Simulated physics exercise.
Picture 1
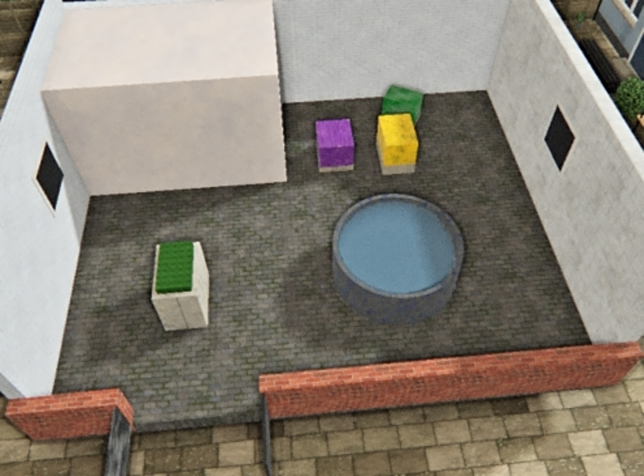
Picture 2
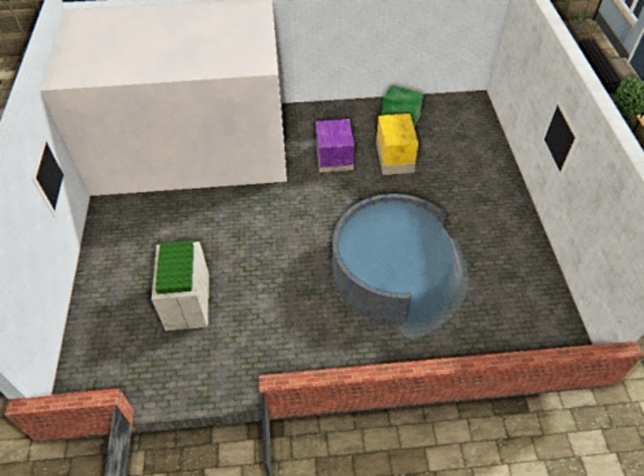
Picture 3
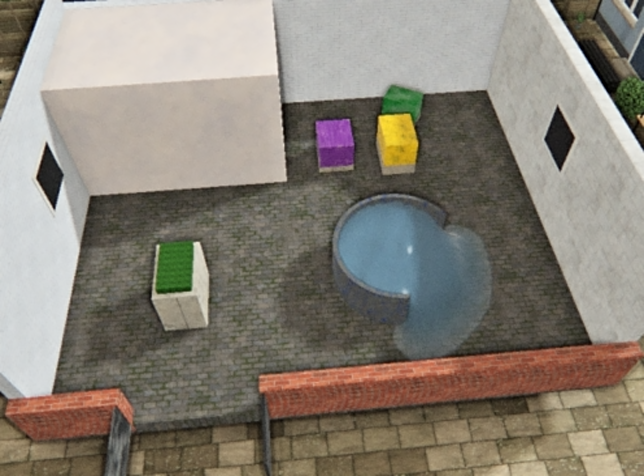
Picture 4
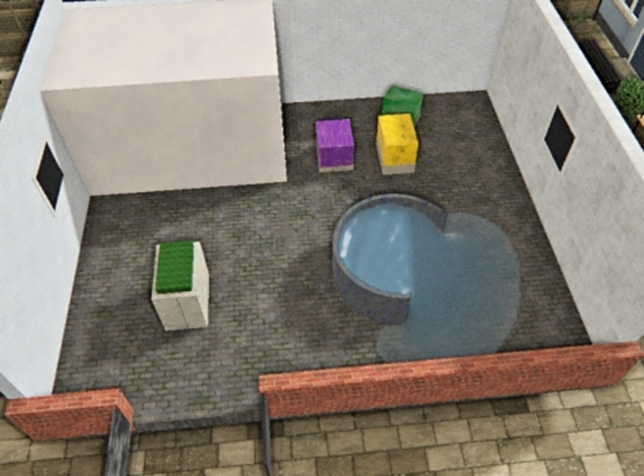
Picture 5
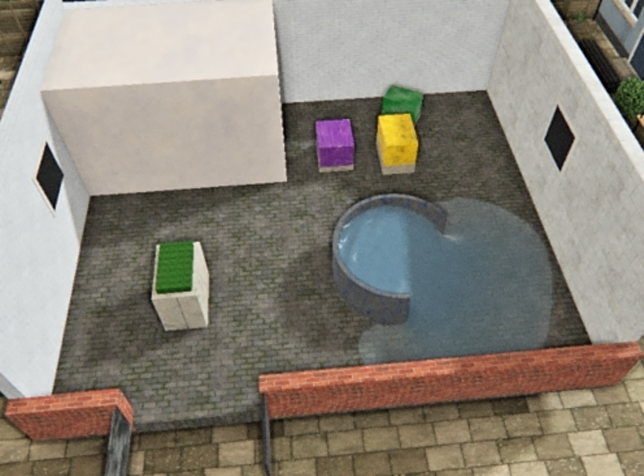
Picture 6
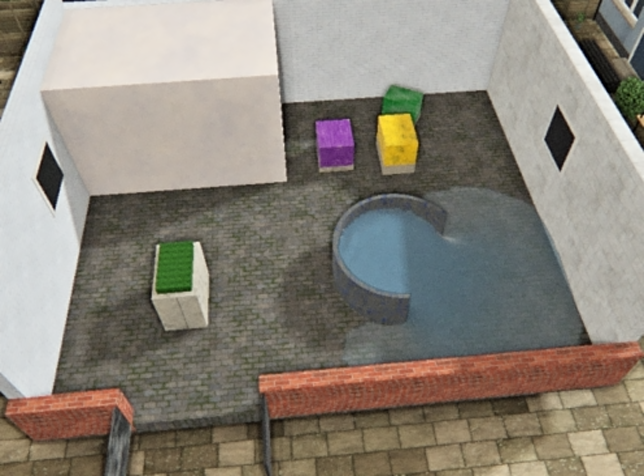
A paved yard enclosed by pale walls, with a low red brick wall along the front, is seen from high above. A round grey pool of blue water stands right of centre, with purple, yellow and green blocks behind it and a green-topped pale box at left. The pool's right side opens and water pours out, spreading across the paving toward the brick wall and right-hand wall, while the camera stays still.
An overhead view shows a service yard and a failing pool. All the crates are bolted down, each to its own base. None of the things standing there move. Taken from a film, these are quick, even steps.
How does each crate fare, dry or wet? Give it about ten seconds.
In order: Yellow crate: Untouched, purple crate: Untouched, green crate: Touched.
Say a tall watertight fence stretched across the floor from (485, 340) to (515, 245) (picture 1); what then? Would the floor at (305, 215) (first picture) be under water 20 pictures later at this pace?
At that place: No water.
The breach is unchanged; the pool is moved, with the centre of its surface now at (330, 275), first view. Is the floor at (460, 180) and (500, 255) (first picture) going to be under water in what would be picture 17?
First point untouched, second point soaked.
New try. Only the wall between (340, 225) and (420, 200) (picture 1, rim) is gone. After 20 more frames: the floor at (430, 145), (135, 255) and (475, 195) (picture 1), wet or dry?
Taken in turn, that's reached, reached, and finally reached.
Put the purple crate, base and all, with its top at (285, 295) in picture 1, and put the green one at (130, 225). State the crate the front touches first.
Answer: The purple one.
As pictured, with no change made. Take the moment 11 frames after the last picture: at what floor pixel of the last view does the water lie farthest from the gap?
Somewhere near (488, 97).
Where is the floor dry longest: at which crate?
It would be the purple-painted one.
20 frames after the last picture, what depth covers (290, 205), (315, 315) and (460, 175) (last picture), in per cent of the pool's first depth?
I'd put them at close to 0 per cent, then 2 per cent, then 10 per cent.
A moment on, water covers 20 % of the floor; the yellow crate not reached, the purple crate not reached, the green crate not reached.
Next, water covers 30 % of the floor; the yellow crate not reached, the purple crate not reached, the green crate not reached.
Then, water covers 50 % of the floor; the yellow crate water round its plinth, the purple crate not reached, the green crate water round its plinth.
Later, water covers 75 % of the floor; the yellow crate water round its plinth, the purple crate water round its plinth, the green crate water round its plinth.
In the end, water covers 100 % of the floor; the yellow crate stayed above the water, the purple crate stayed above the water, the green crate was topped.
